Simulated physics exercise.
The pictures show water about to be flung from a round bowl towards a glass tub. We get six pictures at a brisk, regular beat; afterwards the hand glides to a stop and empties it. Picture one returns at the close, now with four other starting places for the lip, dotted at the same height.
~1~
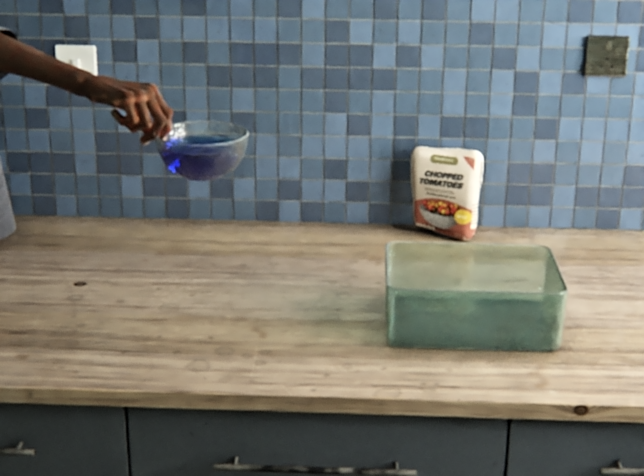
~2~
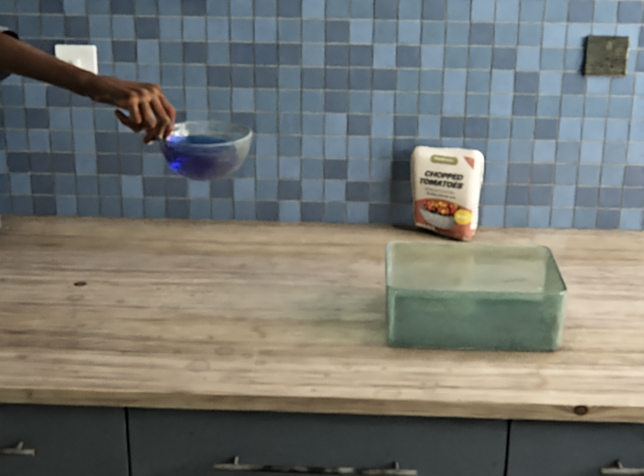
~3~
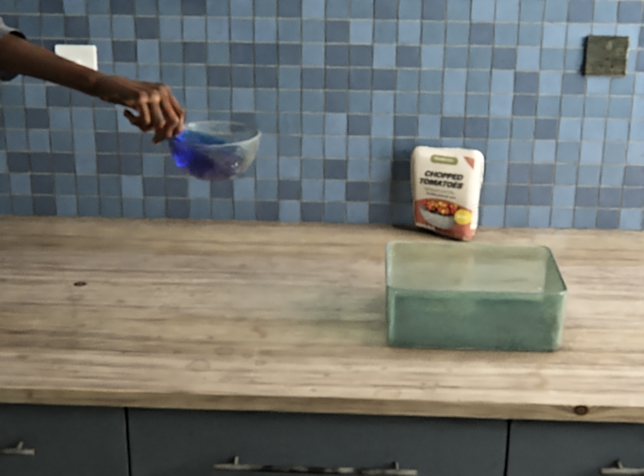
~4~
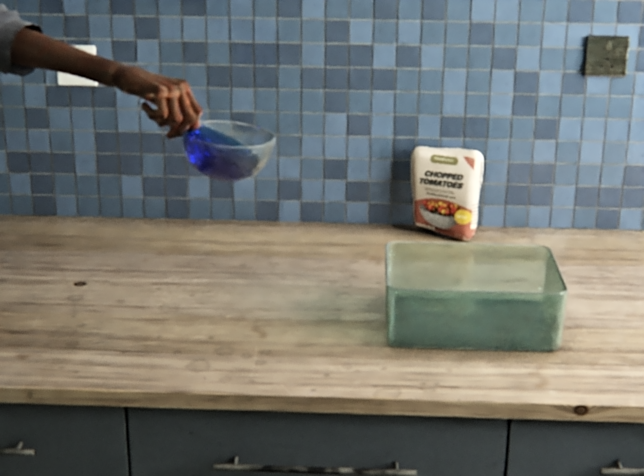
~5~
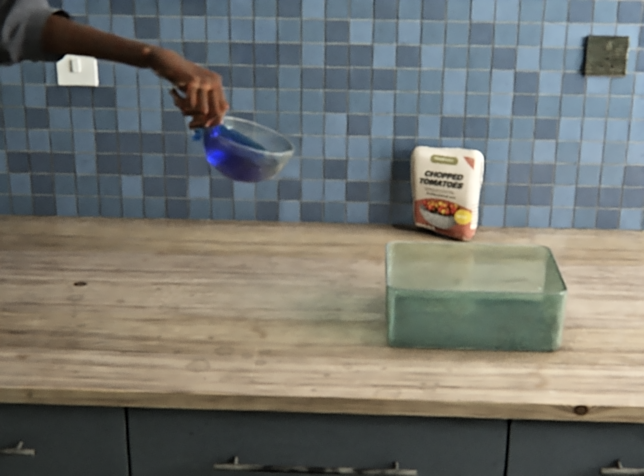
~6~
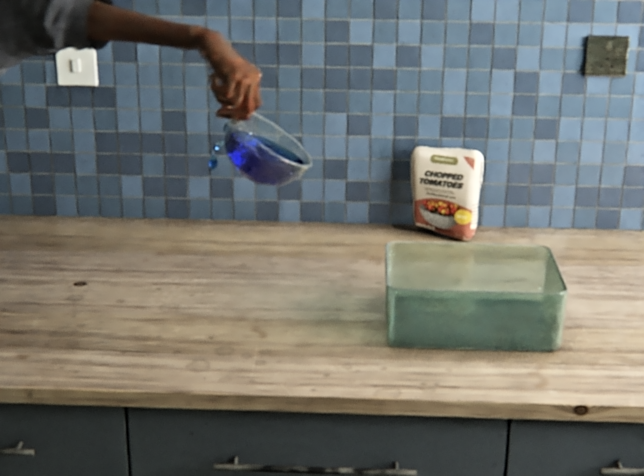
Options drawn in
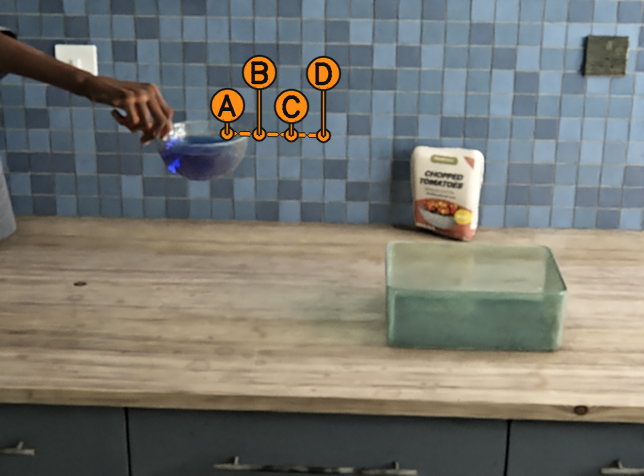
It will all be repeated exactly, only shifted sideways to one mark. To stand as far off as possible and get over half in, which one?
I would pick place A.
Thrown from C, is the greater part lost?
No, not at all.
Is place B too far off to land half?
No, not at all.
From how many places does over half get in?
All four.
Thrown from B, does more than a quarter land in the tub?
Yes.
In orange, A at (227, 133); B at (259, 134); C at (291, 134); D at (323, 135).
With A, about 66 % lands in the tub, 22 % falls short and 12 % goes beside or beyond.
With B, about 79 % lands in the tub, 6 % falls short and 15 % goes beside or beyond.
With C, about 74 % lands in the tub, 5 % falls short and 21 % goes beside or beyond.
With D, about 82 % lands in the tub, 10 % falls short and 8 % goes beside or beyond.
